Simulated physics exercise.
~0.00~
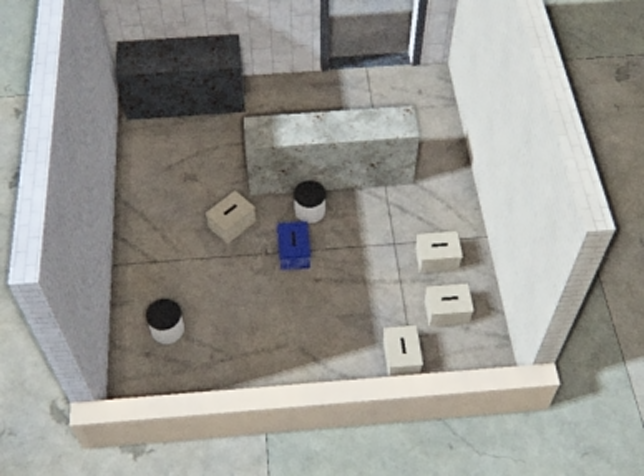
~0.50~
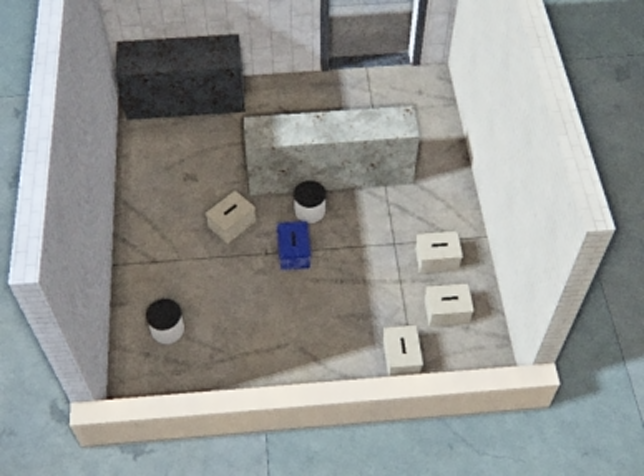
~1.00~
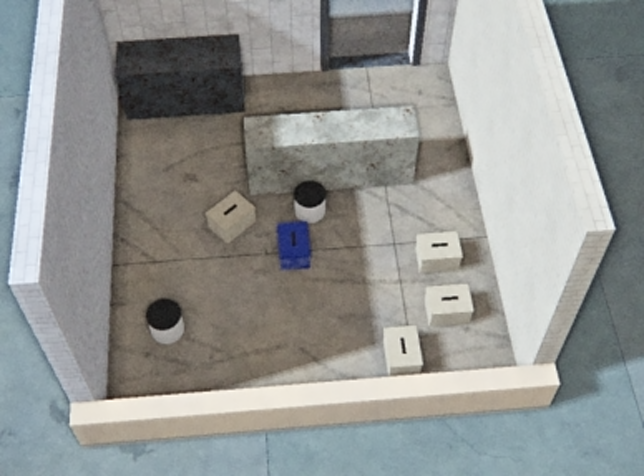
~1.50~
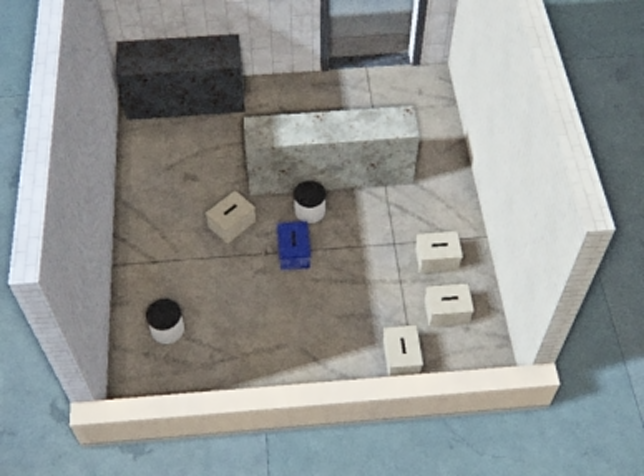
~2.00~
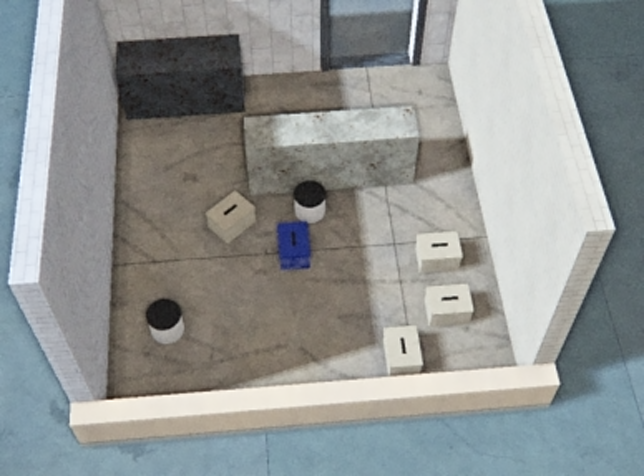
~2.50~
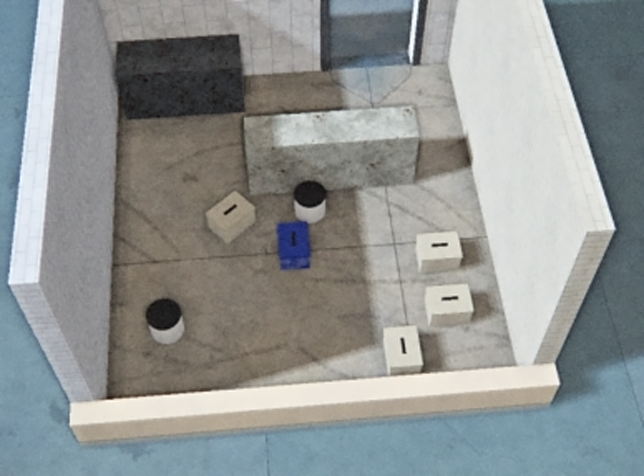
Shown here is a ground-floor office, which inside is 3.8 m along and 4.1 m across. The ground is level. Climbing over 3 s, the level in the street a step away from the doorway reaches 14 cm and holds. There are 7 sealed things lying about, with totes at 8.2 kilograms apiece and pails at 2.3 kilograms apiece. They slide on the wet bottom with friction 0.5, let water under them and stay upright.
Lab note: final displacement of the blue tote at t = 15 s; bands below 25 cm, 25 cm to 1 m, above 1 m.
Stays near its spot.
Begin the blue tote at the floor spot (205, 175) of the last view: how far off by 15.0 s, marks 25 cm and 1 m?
Outcome - it barely budges.
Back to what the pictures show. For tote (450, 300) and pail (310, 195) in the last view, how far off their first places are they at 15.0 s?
0 cm, 50 cm.
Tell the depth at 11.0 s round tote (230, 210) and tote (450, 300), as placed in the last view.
About 2 and 3 cm.
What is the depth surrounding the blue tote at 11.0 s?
Close to 3 centimetres.
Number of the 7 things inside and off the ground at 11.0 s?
At that point I count 0.
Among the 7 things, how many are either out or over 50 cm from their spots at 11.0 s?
By my tally, 0.
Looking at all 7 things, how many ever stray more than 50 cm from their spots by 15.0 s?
The total is 1.
After 3.5 s the blue tote is near (294, 239), 0.0 m from its start, aground; 0 afloat.
After 6.8 s the blue tote is near (294, 239), 0.0 m from its start, aground; 0 afloat.
After 11.0 s the blue tote is near (294, 239), 0.0 m from its start, aground; 0 afloat.
After 15.0 s the blue tote is near (294, 239), 0.0 m from its start, aground; 3 afloat.
